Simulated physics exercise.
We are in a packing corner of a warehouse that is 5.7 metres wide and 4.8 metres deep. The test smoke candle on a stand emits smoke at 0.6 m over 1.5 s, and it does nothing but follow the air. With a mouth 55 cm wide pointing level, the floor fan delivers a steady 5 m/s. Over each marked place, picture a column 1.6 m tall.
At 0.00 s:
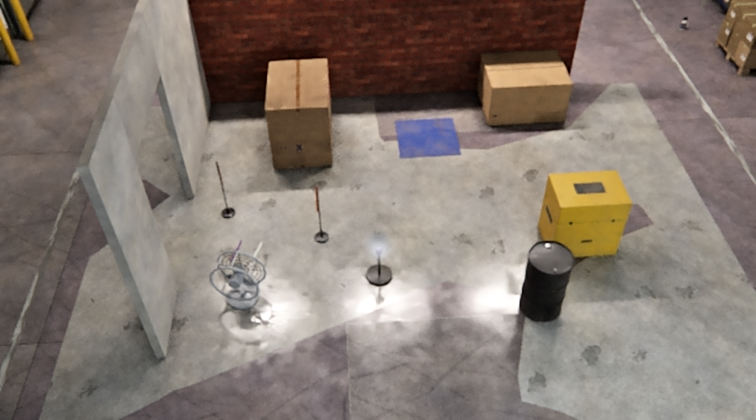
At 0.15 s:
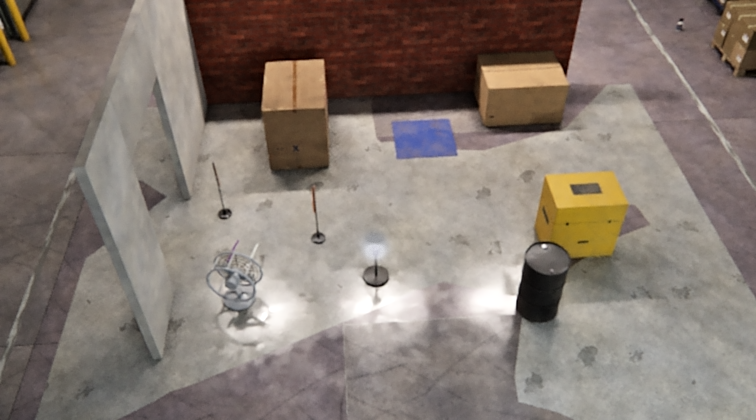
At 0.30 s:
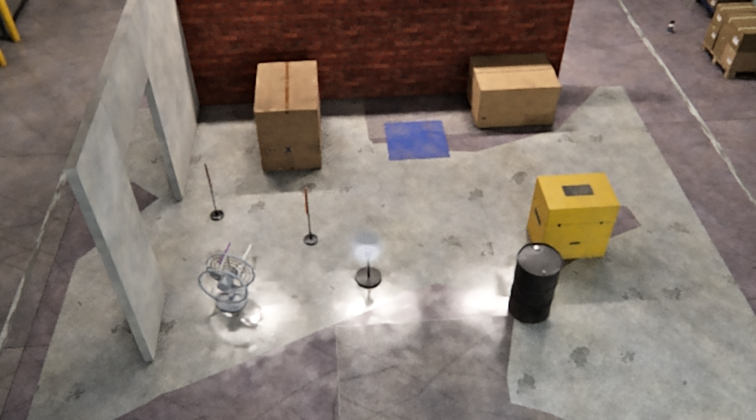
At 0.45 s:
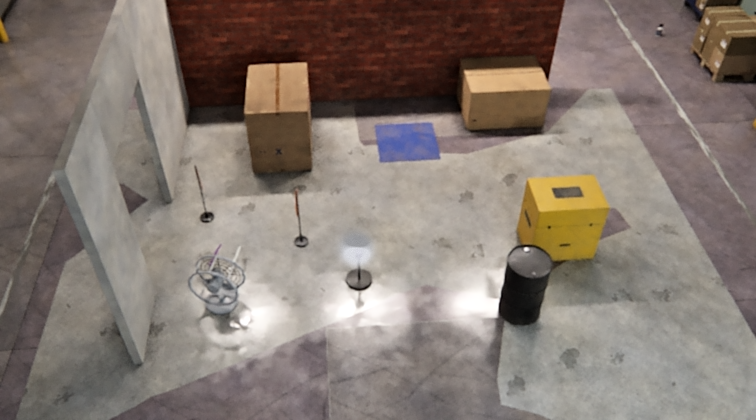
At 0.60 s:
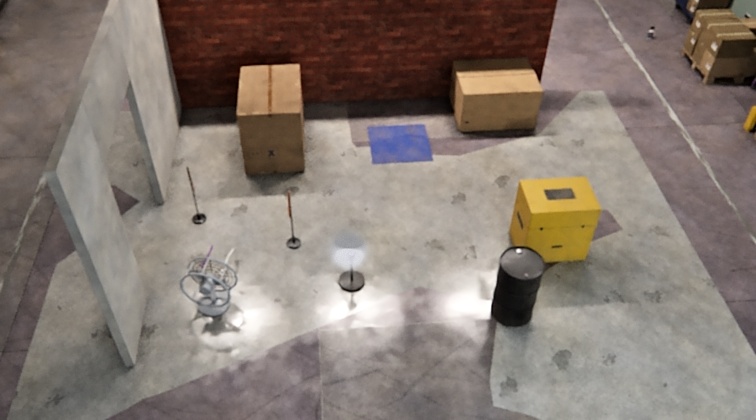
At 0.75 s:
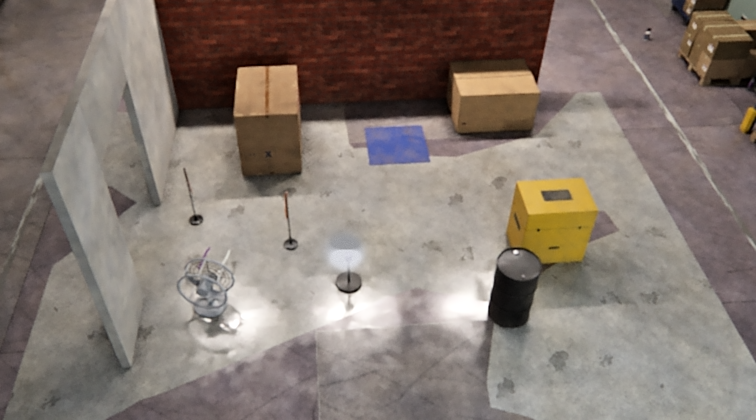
A packing corner of a warehouse, with a grey floor and brick back wall, is seen from high above. Pale panels stand at left behind a round metal fan and two thin stands, with a dark-based smoke stand at centre, cartons and a blue floor patch behind, and a black drum and yellow case at right. Faint whitish smoke hovers and thickens slightly over its stand as the camera drifts slowly right.
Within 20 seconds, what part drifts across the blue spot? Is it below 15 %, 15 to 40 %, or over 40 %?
It is above 40 %.
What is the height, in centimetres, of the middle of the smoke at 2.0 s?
The middle is at about 50 cm above the surface.
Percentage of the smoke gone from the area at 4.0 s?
Roughly 0 per cent.
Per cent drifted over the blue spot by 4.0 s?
Roughly 0 in a hundred by then.
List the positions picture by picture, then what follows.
The smoke is thickest near (378, 245), the test smoke candle on a stand stands at (379, 252) and the floor fan is at (238, 276), in the first frame.
The smoke is thickest near (374, 246) and the blue spot is centred on (424, 138), in the second frame.
The smoke is thickest near (366, 247) and a ribbon ends at (308, 213), in the third frame.
The smoke is thickest near (356, 249), the top of a large carton is at (277, 87) and the top of a packing case is at (568, 192), in the fourth frame.
The smoke is thickest near (349, 251), in the fifth frame.
The smoke is thickest near (345, 251) and a ribbon ends at (288, 218), in the sixth frame.
By 2.0 s we count, 0 % has passed over the blue spot, with 100 % still about or yet to come, and the middle of the rest is near (338, 250).
By 4.0 s we count, 0 % has passed over the blue spot, with 100 % still about or yet to come, and the middle of the rest is near (319, 249).
By 8.0 s we count, 2 % has passed over the blue spot, with 100 % still about or yet to come, and the middle of the rest is near (272, 248).
By 20.0 s we count, 67 % has passed over the blue spot, with 6 % still about or yet to come.
